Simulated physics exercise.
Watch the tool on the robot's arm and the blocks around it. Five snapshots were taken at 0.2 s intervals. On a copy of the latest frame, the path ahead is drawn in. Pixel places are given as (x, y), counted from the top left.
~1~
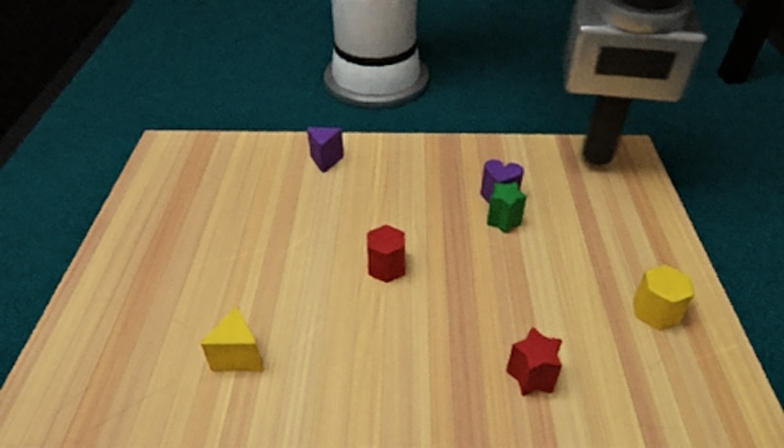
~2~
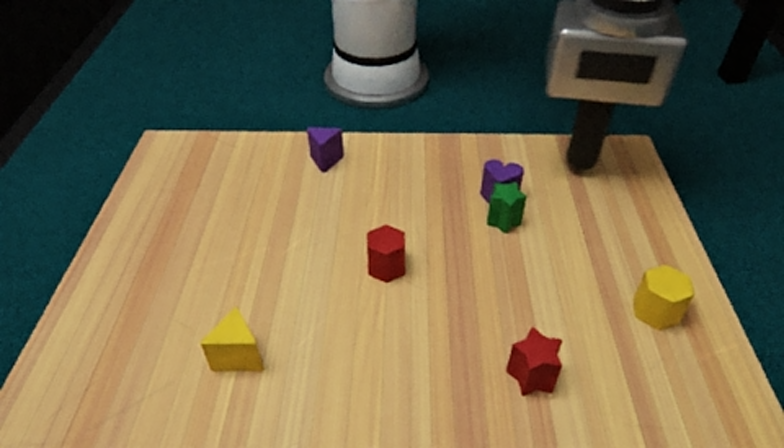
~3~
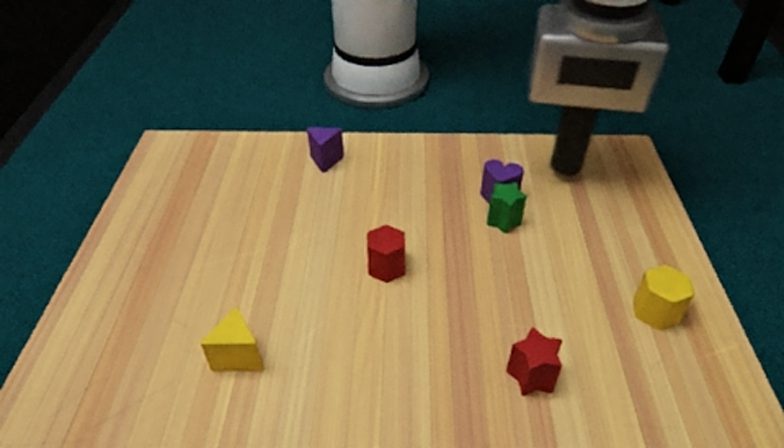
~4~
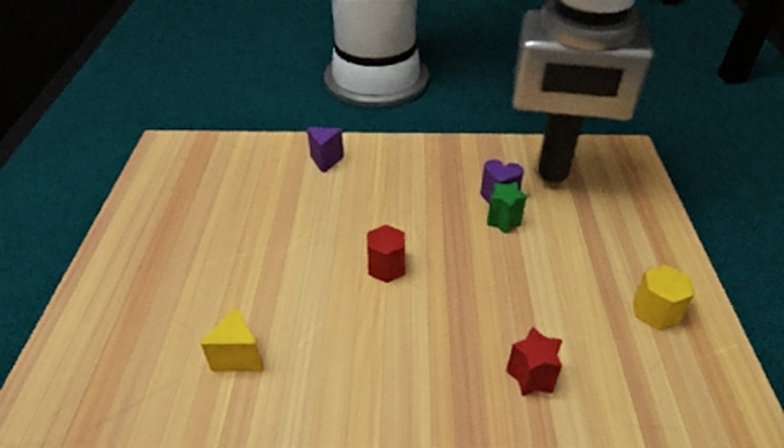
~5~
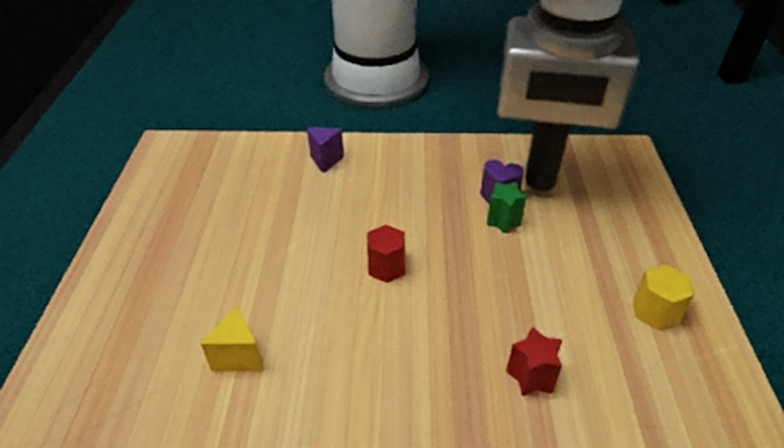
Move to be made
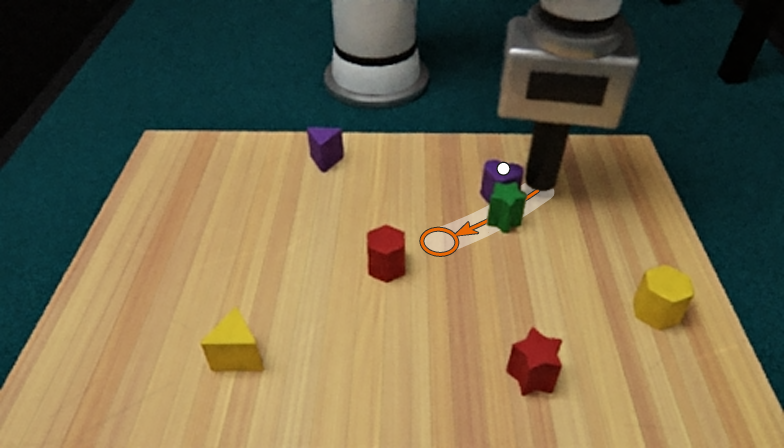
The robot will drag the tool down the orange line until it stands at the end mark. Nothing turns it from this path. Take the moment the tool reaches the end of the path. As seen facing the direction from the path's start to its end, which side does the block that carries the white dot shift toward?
Gets pushed right.
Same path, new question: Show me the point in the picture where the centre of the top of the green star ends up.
Roughly at (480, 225).
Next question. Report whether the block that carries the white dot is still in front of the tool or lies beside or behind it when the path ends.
The block lies off to the side or behind.
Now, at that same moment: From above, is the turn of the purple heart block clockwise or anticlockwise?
Its spin: Clockwise.
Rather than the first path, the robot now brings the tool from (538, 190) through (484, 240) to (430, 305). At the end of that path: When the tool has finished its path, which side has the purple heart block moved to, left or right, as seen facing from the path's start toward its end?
The shift is rightward.
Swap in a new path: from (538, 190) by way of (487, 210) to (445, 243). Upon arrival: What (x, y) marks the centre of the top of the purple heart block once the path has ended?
It should be at (449, 176) by then.
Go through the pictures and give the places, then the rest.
The first picture shows tip of the tool at (597, 156), middles of tops, red hexagonal block at (386, 238), purple heart block at (503, 169), green star at (508, 192).
The second picture shows tool at (581, 160), nothing pushed.
The third picture shows tool at (566, 166), nothing pushed.
The fourth picture shows tool at (553, 173), nothing pushed.
The fifth picture shows tool at (540, 181), red hexagonal block at (386, 238), purple heart block at (503, 169), green star at (508, 192).
The line goes from (538, 190) via (510, 209) and (477, 226), ending at (439, 242); the dot is on the purple heart block.
What follows on the original path. One third of the way, tool at (511, 199); purple heart block at (479, 172), turned 50° clockwise; green star at (499, 200).
Two thirds of the way, tool at (477, 217); purple heart block at (465, 176), turned 120° clockwise; green star at (485, 219), turned 75° anticlockwise.
At the end, tool at (440, 232); red hexagonal block unmoved; purple heart block at (465, 176), turned 120° clockwise; green star at (480, 225), turned 110° anticlockwise.
